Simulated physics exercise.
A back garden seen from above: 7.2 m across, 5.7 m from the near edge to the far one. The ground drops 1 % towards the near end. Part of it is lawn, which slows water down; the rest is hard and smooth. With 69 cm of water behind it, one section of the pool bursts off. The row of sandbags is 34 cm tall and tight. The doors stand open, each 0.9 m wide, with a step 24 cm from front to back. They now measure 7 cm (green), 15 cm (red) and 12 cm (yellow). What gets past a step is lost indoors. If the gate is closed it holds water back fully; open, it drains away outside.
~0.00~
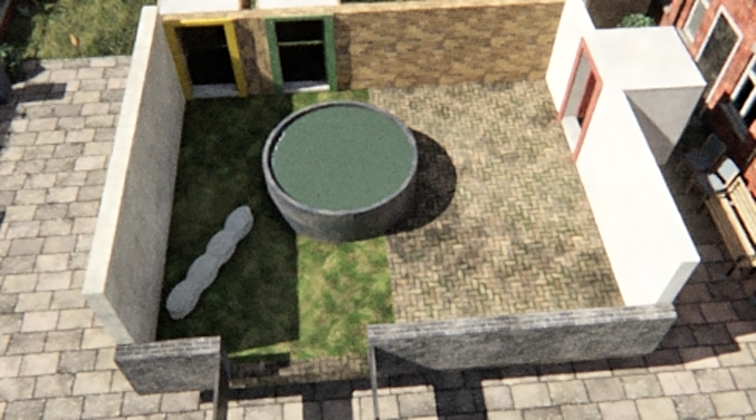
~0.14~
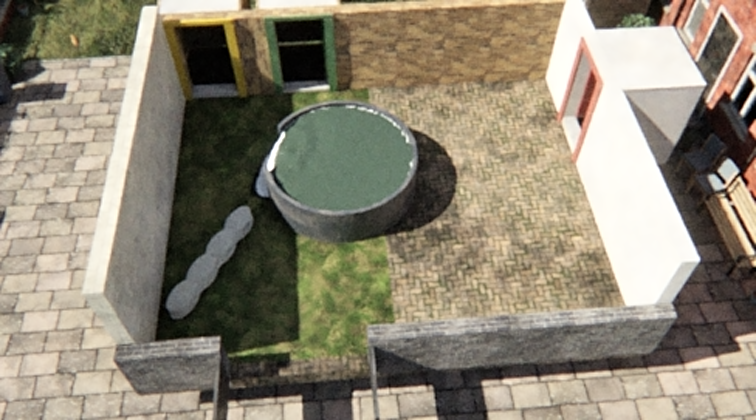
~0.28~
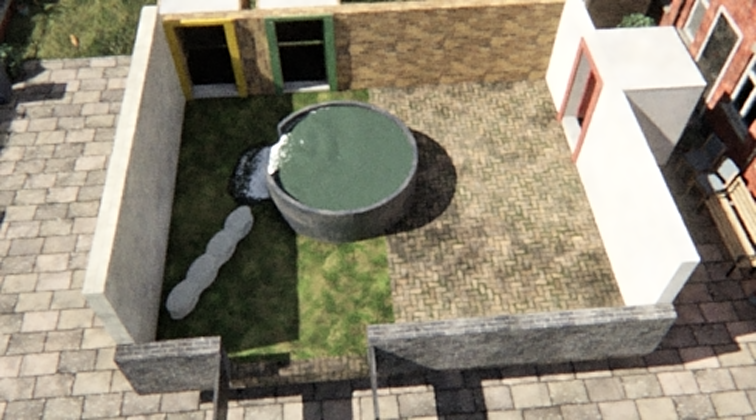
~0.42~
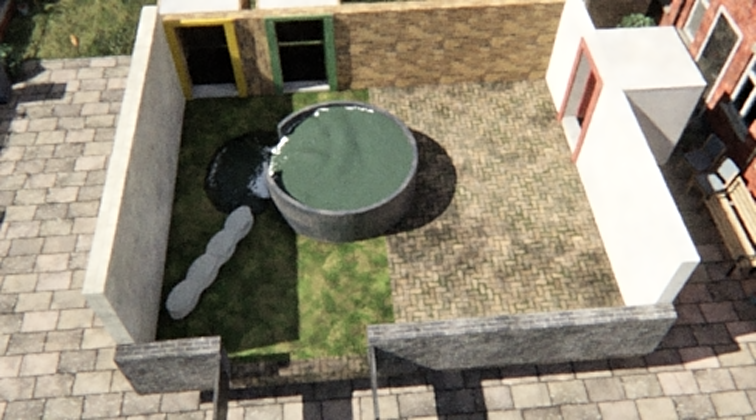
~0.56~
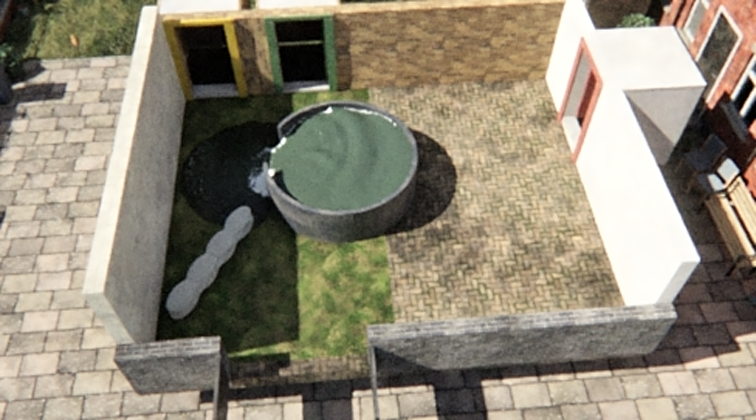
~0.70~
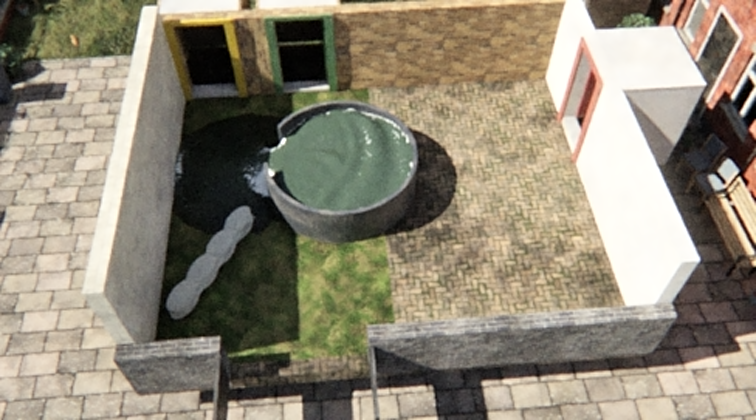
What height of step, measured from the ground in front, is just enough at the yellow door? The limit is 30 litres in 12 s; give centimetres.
It would have to be roughly 26 cm high.
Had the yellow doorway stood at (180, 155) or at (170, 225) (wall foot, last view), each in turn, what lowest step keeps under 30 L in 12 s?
Roughly 26 and 19 cm.
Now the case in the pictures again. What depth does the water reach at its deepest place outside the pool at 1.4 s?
About 36 cm.
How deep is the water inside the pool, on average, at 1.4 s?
Roughly 53 cm on average.
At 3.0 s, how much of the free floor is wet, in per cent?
Near 25 per cent is wet.
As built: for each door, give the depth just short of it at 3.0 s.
In cm: Green 8, red 0, yellow 28.
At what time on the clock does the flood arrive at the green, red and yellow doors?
Arrival: Green 2.6 s, red 6.5 s, yellow 1.3 s.
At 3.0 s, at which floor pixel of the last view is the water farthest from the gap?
Near (152, 370).
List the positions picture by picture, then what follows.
The first picture shows still water, 69 cm deep, in the pool at (341, 157); the yellow door at (206, 57) is dry.
In the second picture, the front is at (258, 180), 0.3 m from the gap at (274, 165); 0.2 m2 of floor is wet, 69 cm left at the back.
In the third picture, the gap is at (274, 166), the front 0.7 m out at (242, 158); the back of the pool holds 69 cm.
In the fourth picture, water pours out at (274, 167) and has run 1.2 m, to (215, 160); about 8 cm deep outside, 69 cm at the back.
In the fifth picture, the front is at (188, 164), 1.6 m from the gap at (274, 166); 3.1 m2 of floor is wet, 69 cm left at the back.
In the sixth picture, the gap is at (274, 166), the front 2.0 m out at (181, 143); the back of the pool holds 66 cm; 0.7 m in a straight line remain to the yellow door at (206, 57).
After 1.4 s water covers 15 % of the floor, deepest (36 cm) near (186, 179); 8 cm at the yellow door, 0 litres in over its 12 cm step.
After 3.0 s water covers 25 % of the floor, deepest (34 cm) near (172, 303); 28 cm at the yellow door, 126 litres in over its 12 cm step.
After 12.0 s water covers 95 % of the floor, deepest (16 cm) near (186, 283); 11 cm at the yellow door, 327 litres in over its 12 cm step.
At the yellow door as built, the water arrived by 1.4 s and peaked near 30 cm at 2.4 s.
Run again over the same 12 s with other heights there, 66 litres in over 21.5 cm, 16 litres over 29 cm. The limit of 30 litres is kept from about 26 cm up.
